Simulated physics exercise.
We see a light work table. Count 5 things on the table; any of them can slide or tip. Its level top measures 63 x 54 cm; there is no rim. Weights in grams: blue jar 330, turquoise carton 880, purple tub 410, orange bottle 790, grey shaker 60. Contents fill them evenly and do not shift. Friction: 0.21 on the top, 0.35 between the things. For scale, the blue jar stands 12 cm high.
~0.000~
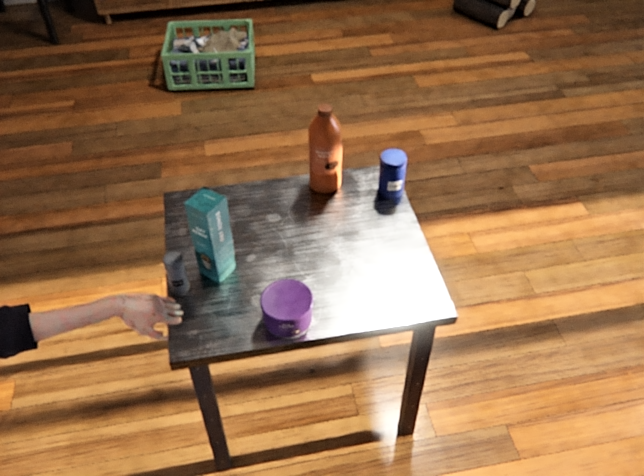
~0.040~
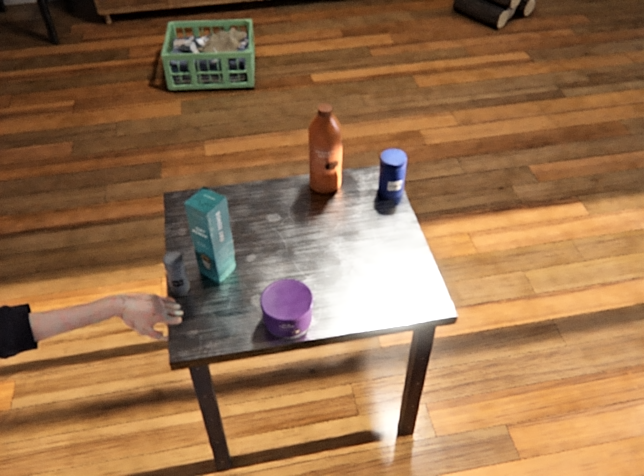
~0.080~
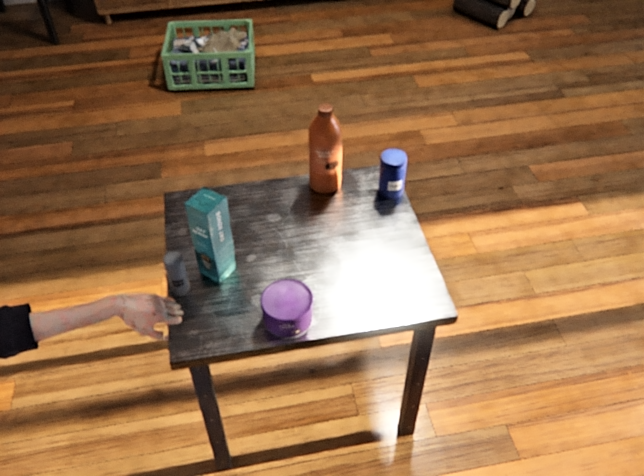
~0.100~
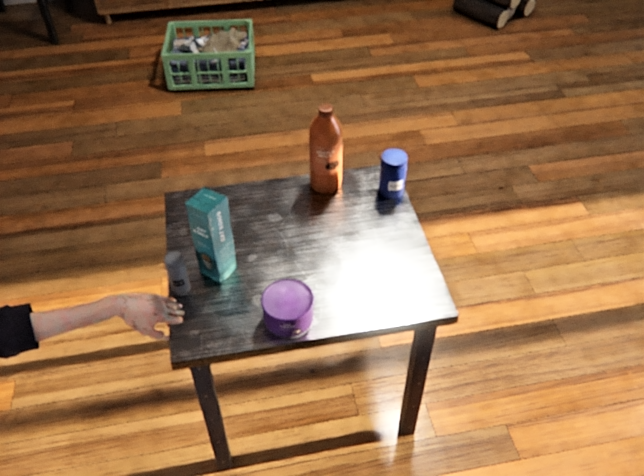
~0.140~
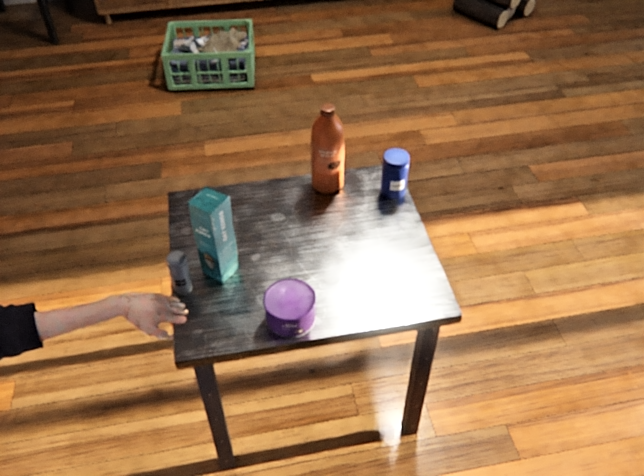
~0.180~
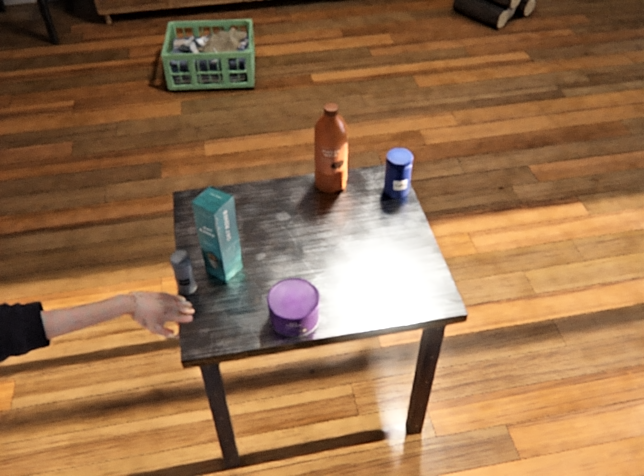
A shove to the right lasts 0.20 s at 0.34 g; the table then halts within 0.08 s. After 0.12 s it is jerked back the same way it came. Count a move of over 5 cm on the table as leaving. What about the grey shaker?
The grey shaker stays put.
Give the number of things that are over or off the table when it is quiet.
1 of them.
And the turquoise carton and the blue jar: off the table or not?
The turquoise carton is still on the table; the blue jar finishes off the table.
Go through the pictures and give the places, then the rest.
In the first picture, grey shaker (177, 274); blue jar (392, 174).
In the second picture, purple tub (287, 309); orange bottle (325, 148).
In the third picture, blue jar (392, 174); turquoise carton (212, 237).
In the fourth picture, purple tub (288, 309); orange bottle (326, 147).
In the fifth picture, table 1 cm from its start; blue jar (395, 174); turquoise carton (215, 237).
In the sixth picture, table 2 cm from its start; grey shaker (184, 273); purple tub (294, 308).
Around 0.38 s, table 9 cm from its start.
Around 0.68 s, table 2 cm from its start; blue jar now off the table; grey shaker shifted 5 cm near (206, 269); purple tub shifted 7 cm.
Around 0.78 s, grey shaker shifted 3 cm near (192, 271); purple tub shifted 6 cm; orange bottle shifted 4 cm.
Around 1.08 s, grey shaker shifted 2 cm near (188, 272); purple tub shifted 5 cm; orange bottle shifted 3 cm.
Finally (1.4 s), off the table, blue jar; not toppled but over 5 cm from the start, purple tub; the other 3 still in place (within 5 cm). In the last view, grey shaker near (188, 272).
